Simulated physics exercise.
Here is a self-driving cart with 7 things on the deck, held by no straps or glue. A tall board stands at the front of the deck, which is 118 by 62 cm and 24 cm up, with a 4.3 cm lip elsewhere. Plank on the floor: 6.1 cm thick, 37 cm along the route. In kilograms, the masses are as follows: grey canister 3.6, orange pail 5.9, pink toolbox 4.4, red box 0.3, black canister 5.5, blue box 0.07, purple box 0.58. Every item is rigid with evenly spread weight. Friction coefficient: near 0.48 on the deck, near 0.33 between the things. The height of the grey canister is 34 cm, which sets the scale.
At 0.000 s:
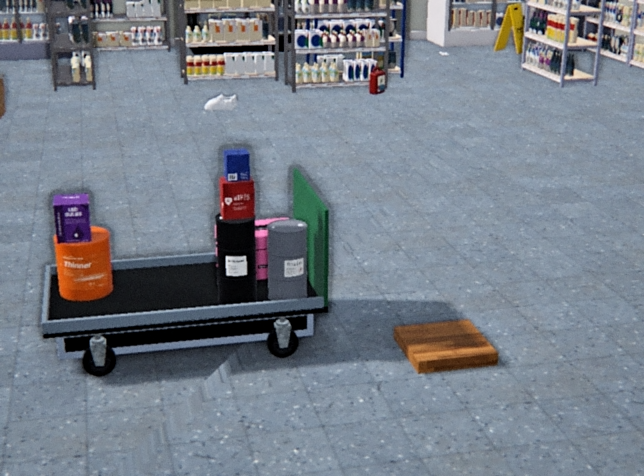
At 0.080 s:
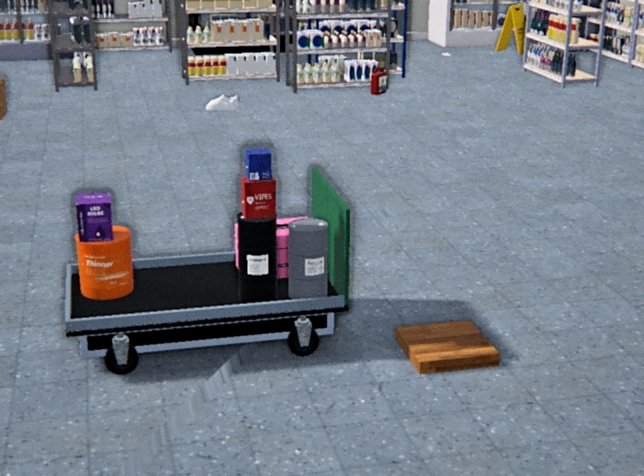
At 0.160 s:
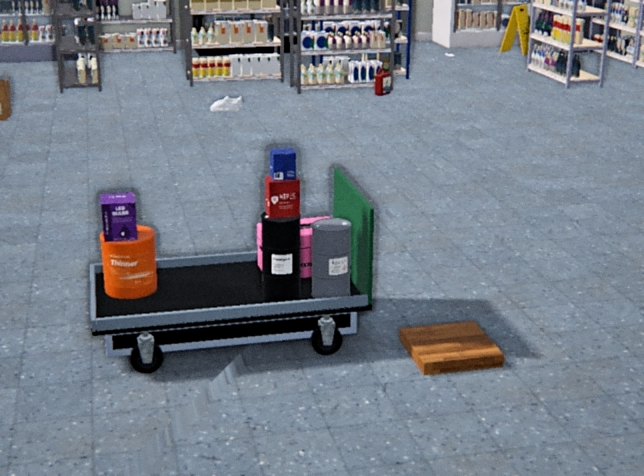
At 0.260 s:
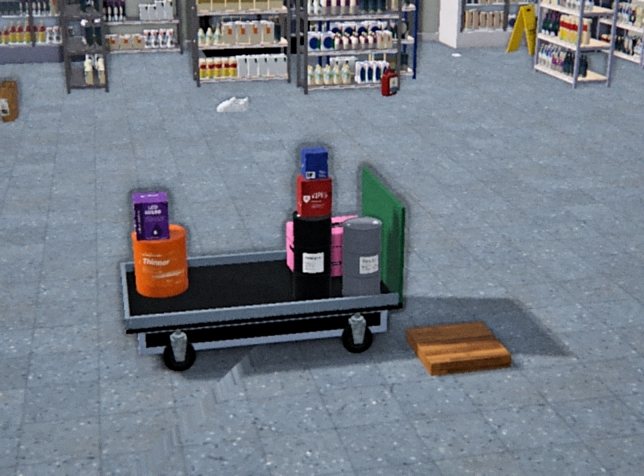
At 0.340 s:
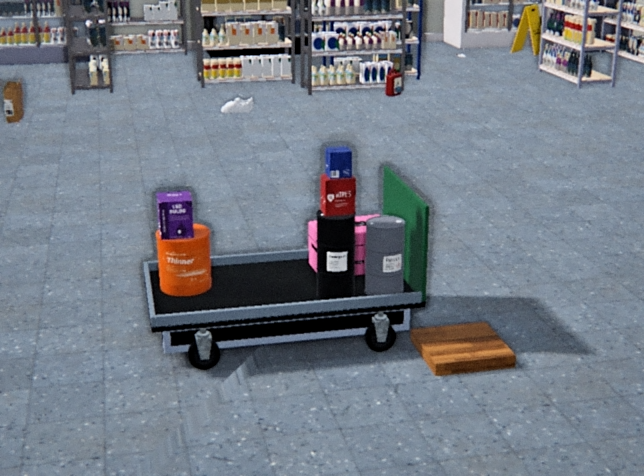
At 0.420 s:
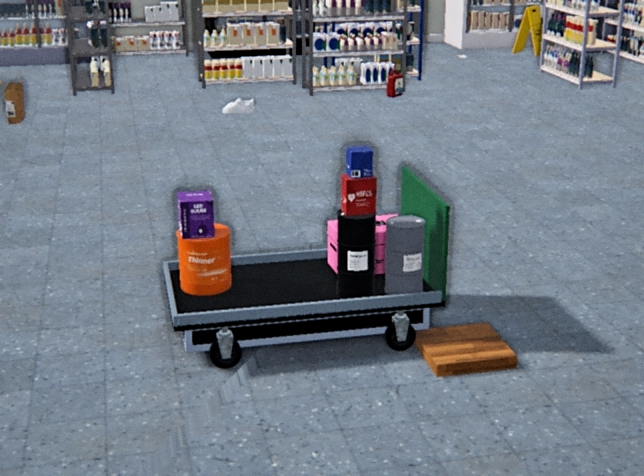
A flat cart with a green board at its front, carrying an orange pail, canisters and stacked boxes, rolled slowly to the right across a store floor, closing the gap to a wooden plank.
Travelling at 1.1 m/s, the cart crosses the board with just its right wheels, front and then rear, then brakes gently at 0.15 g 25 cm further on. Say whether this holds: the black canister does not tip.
I expect it will overturn.
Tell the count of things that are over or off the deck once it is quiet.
That makes 3.
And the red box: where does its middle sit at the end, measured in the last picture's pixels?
Roughly pixel (630, 221).
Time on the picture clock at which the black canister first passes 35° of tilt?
1.1 s or so.
By 0.82 s, cart has run 90 cm; black canister tilted 19° near (433, 232); blue box tilted 19°; red box tilted 19°.
By 1.22 s, cart has run 134 cm; blue box now off the deck; black canister tilted 49° near (503, 228); red box on its side.
By 1.52 s, cart has run 167 cm; black canister on its side near (543, 233); red box tilted 70°; purple box 9 cm from its spot.
By 2.02 s, cart has run 218 cm; black canister on its side near (627, 243); red box on its side; grey canister tilted 9°.
When it is over (3.7 s), off the deck and tipped over, blue box; lying over on the deck, red box and black canister; not toppled but over 10 cm from the start, purple box; the other 3 within 10 cm of the start.
